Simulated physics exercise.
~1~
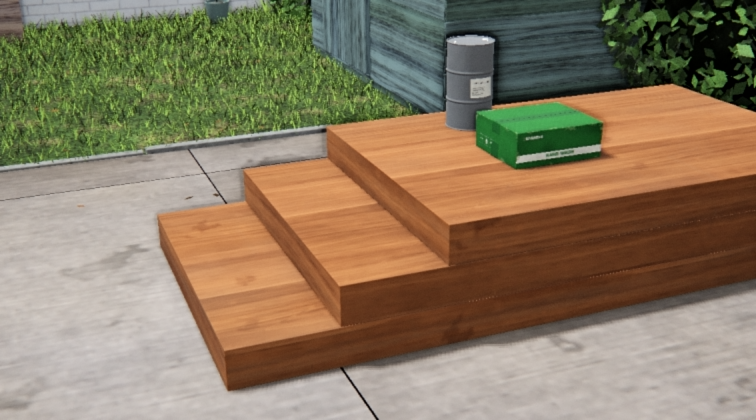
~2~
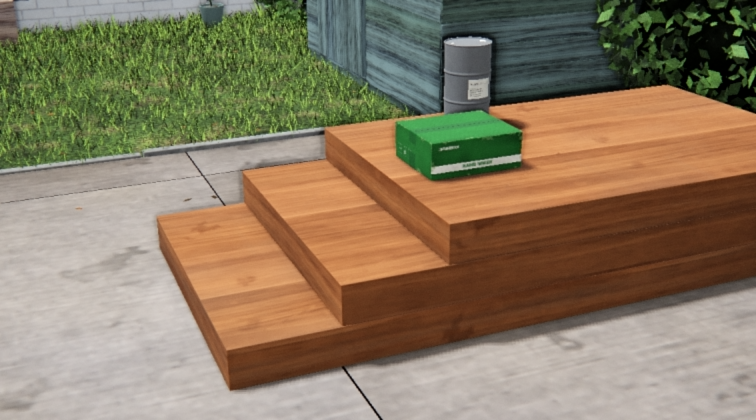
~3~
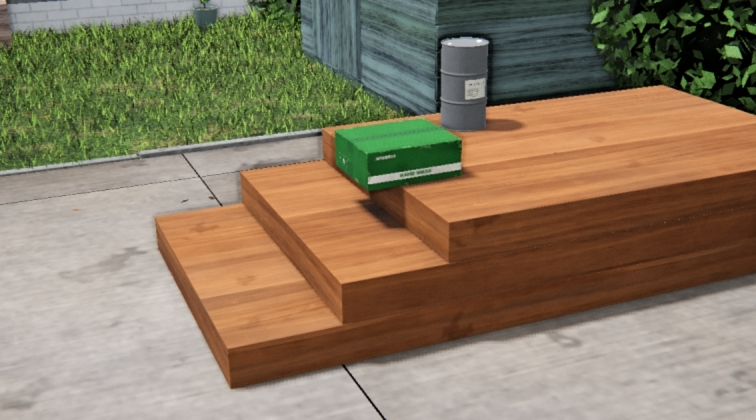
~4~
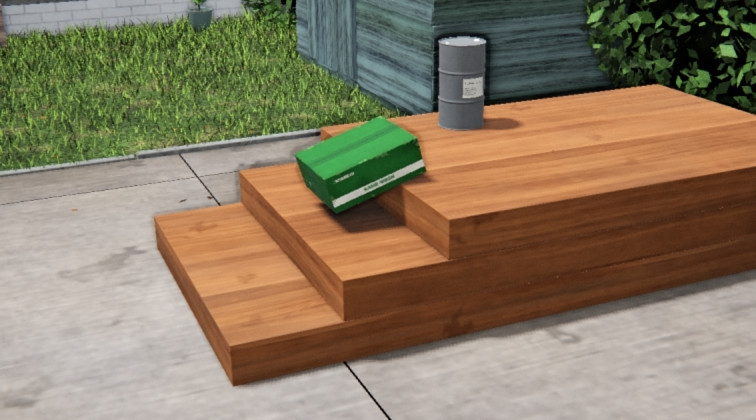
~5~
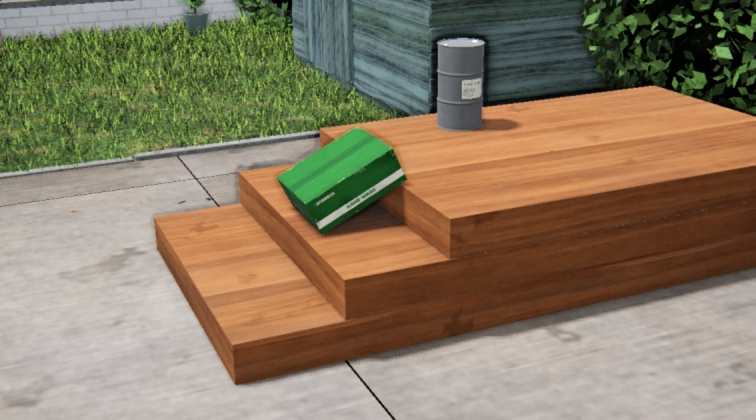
On wooden steps, a green box slides left past a grey barrel and tips over the top edge, ending tilted.
